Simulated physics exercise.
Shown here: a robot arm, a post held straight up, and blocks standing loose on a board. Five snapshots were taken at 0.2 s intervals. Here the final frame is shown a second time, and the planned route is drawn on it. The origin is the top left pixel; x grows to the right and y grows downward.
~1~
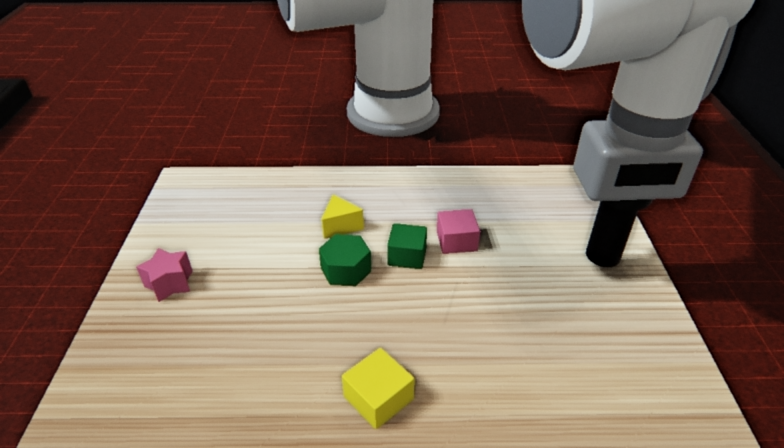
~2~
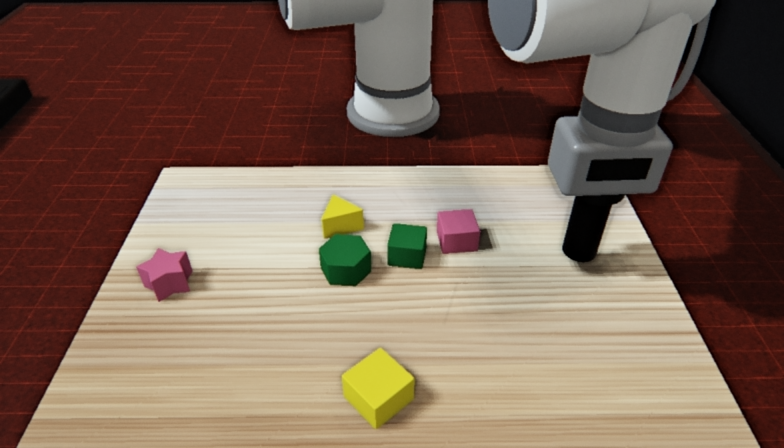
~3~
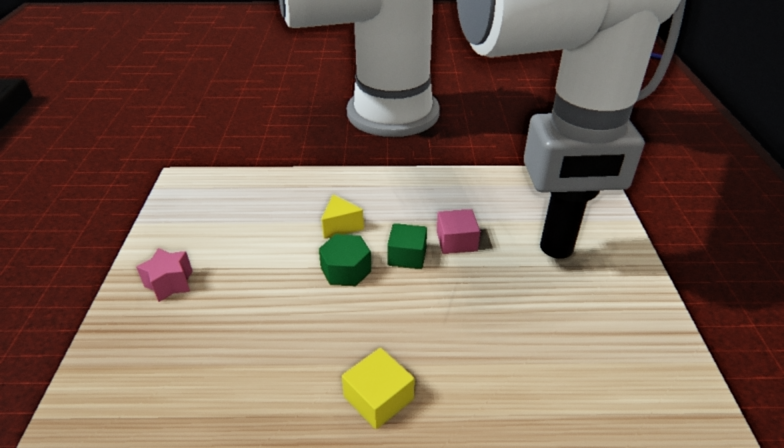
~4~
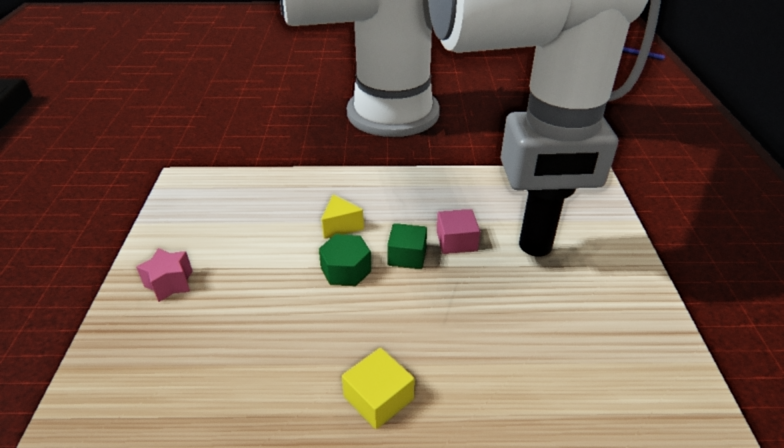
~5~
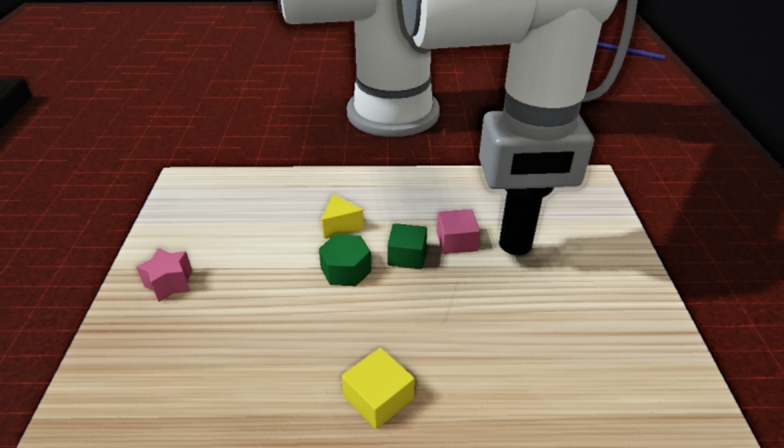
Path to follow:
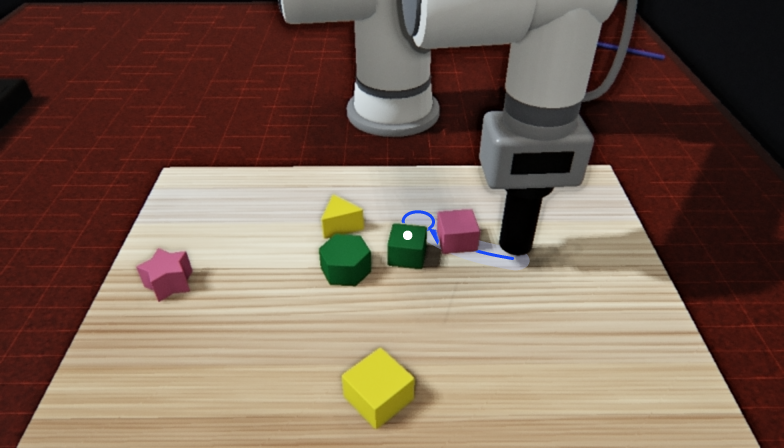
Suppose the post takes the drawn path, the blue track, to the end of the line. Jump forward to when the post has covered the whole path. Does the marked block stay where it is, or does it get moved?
If the post follows that path, the marked block stays in its place.
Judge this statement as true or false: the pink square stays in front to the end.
My answer: True.
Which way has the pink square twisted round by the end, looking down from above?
Answer: Clockwise.
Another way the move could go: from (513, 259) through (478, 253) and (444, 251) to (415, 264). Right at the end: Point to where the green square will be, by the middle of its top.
In the picture, that point is around (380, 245).
Drawn move, from (513, 259) over (476, 251) and (444, 238) to (418, 221); the dot is on the green square.
What follows on the original path. One third of the way, post at (477, 237); pink square at (444, 214).
Two thirds of the way, post at (444, 224); pink square at (419, 202), turned 40° clockwise.
At the end, post at (419, 208); green square still; pink square at (398, 186), turned 50° clockwise.
